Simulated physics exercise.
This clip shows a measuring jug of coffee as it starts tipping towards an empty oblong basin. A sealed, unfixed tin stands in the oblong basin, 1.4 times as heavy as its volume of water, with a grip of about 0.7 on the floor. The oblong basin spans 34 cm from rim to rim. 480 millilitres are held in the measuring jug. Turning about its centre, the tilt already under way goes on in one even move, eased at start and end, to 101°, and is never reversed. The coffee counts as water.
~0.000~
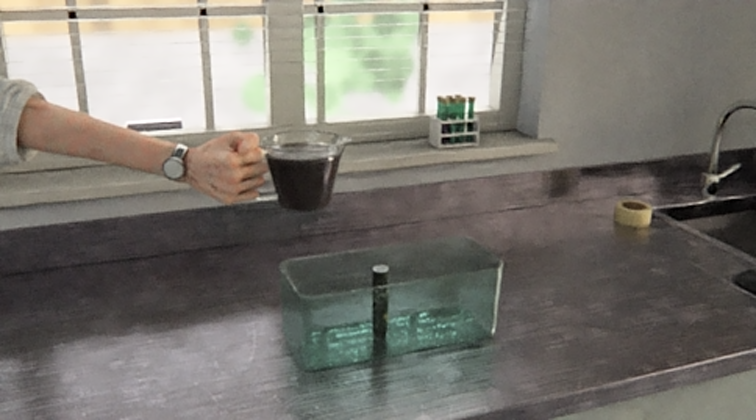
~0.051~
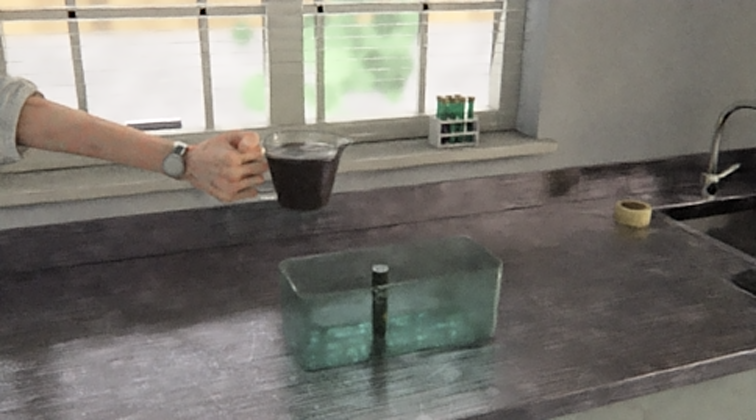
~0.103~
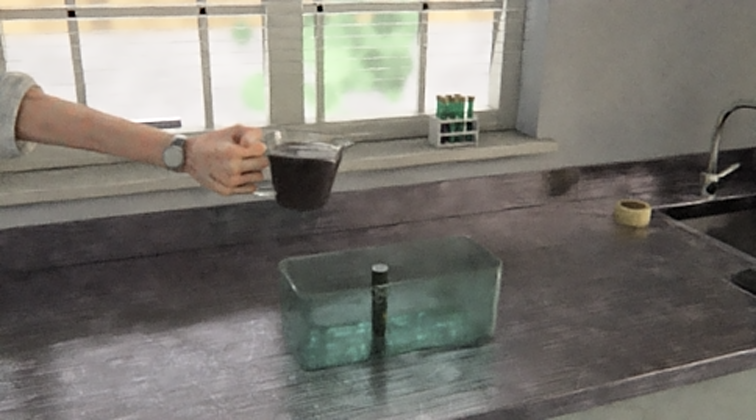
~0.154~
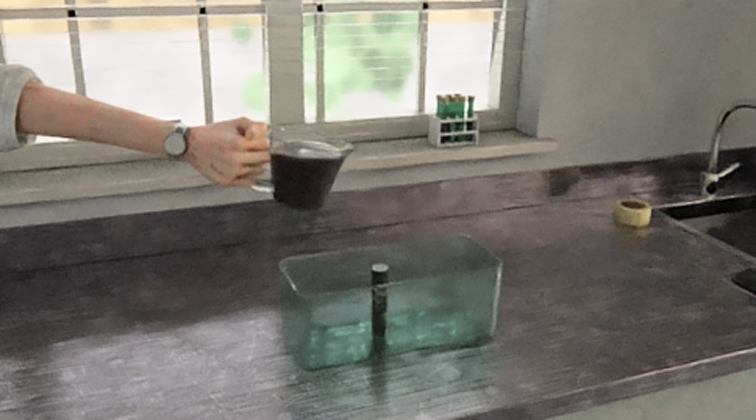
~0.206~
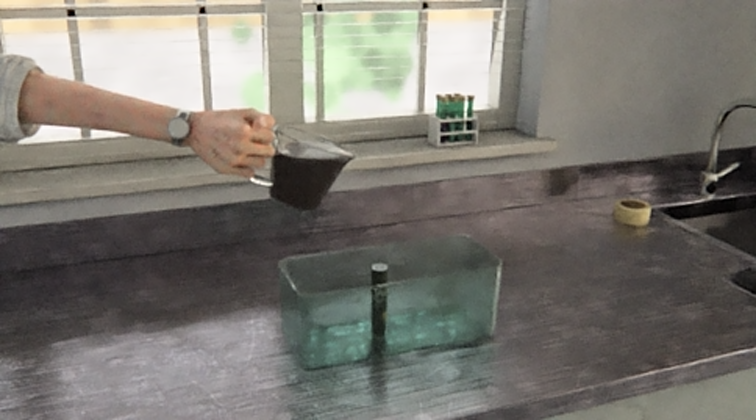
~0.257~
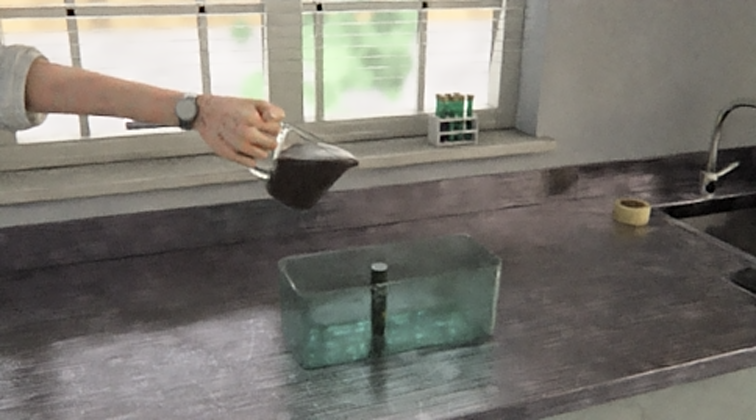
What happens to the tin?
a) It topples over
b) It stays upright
a.
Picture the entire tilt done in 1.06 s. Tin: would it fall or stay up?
Tips over.
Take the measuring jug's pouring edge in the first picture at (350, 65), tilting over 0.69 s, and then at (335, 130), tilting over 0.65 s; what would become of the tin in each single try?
First it keeps standing; then it goes over.
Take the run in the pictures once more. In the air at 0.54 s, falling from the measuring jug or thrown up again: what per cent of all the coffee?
I'd put it at about 36 percent.
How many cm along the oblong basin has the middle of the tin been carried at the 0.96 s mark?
Around 6 cm.
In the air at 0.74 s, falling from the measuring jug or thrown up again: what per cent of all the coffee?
Estimate: About 12 in a hundred.
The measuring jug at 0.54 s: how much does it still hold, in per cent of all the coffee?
I'd estimate some 40 % remains.
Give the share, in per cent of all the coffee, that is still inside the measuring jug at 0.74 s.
What remains is about 4 percent of it all.
After 0.54 s the tilt is 89° and 40 per cent is still to pour; the tin stands where it began.
After 0.74 s the tilt is 101° and 4 per cent is still to pour; the tin stands where it began.
After 0.96 s the tilt is 101° and 0 per cent is still to pour; the tin lies on its side.
After 1.19 s the tilt is 101° and 0 per cent is still to pour; the tin lies on its side.
In the end the tin lies on its side.
